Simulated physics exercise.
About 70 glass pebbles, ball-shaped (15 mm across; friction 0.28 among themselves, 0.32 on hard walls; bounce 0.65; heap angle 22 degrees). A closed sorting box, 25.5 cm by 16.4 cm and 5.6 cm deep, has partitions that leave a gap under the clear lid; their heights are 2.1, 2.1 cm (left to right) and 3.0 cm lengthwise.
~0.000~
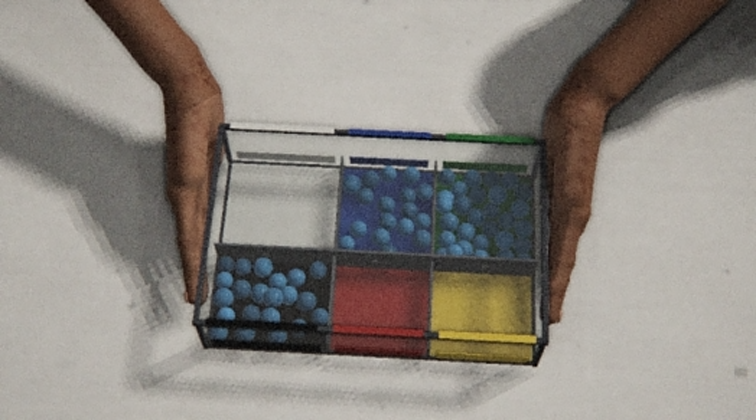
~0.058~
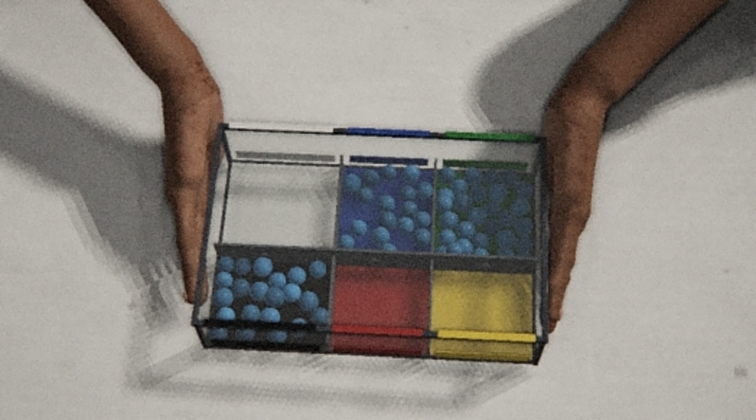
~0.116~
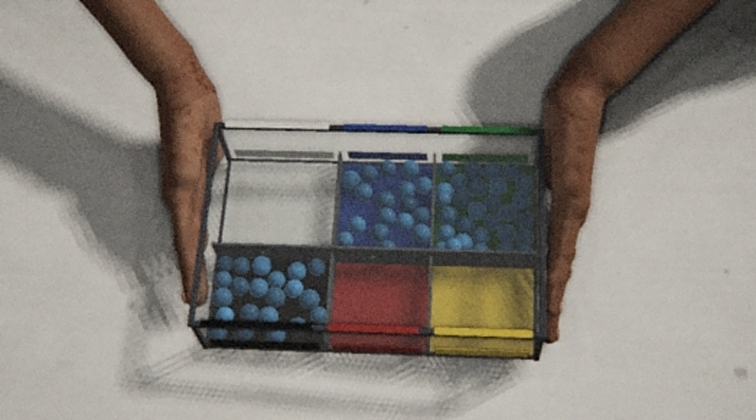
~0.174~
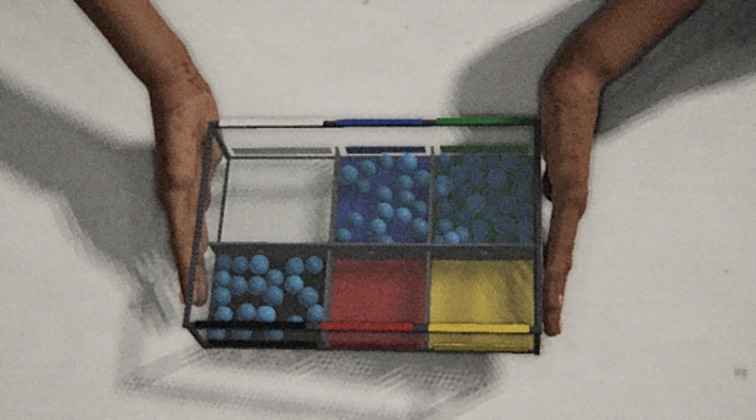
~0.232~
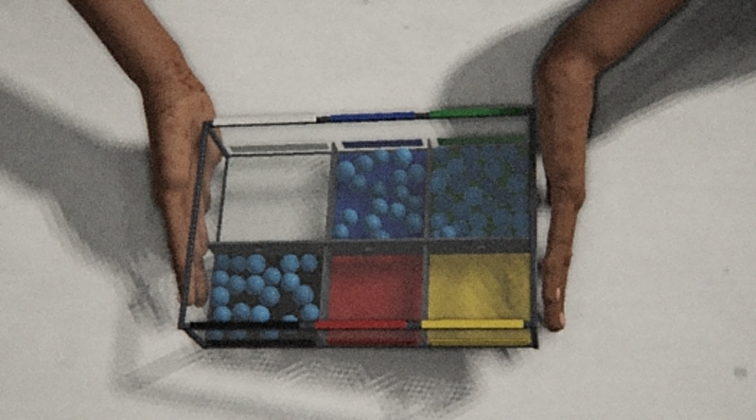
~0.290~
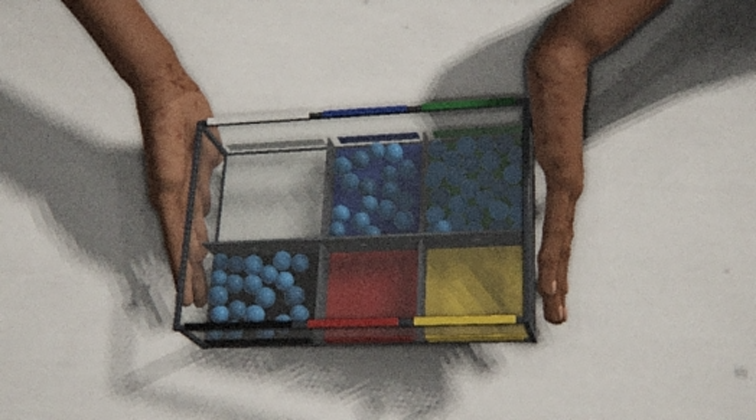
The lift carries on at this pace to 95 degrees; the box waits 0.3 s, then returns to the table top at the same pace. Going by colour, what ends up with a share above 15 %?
Red: Under, blue: Under, green: Under, yellow: Under, white: Over, black: Over.
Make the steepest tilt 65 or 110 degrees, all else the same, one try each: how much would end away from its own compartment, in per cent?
About 0 and 70 per cent.
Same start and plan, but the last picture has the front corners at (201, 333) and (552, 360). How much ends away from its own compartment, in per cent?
It would be near 80 per cent.
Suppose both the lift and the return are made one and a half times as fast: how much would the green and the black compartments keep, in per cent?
Then: Green 0; black 65.
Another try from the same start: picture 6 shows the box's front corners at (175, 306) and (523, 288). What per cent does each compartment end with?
Red 0, blue 0, green 0, yellow 0, white 70, black 25.
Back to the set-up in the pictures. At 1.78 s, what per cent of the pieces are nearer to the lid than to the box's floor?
Some 60 per cent.
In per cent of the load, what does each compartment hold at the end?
Red 0; blue 0; green 0; yellow 0; white 35; black 65.
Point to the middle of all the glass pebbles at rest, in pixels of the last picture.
At about (259, 279).
Then, at 1.78 s, tilt 95 degrees; blue 20 %, green 10 %, white 25 %, black 40 %.
After 2.78 s, tilt 47 degrees; white 35 %, black 65 %.
After 3.75 s, tilt 0 degrees; white 35 %, black 65 %.
In the end, at 4.6 s, red 0 %, blue 0 %, green 0 %, yellow 0 %, white 35 %, black 65 %.
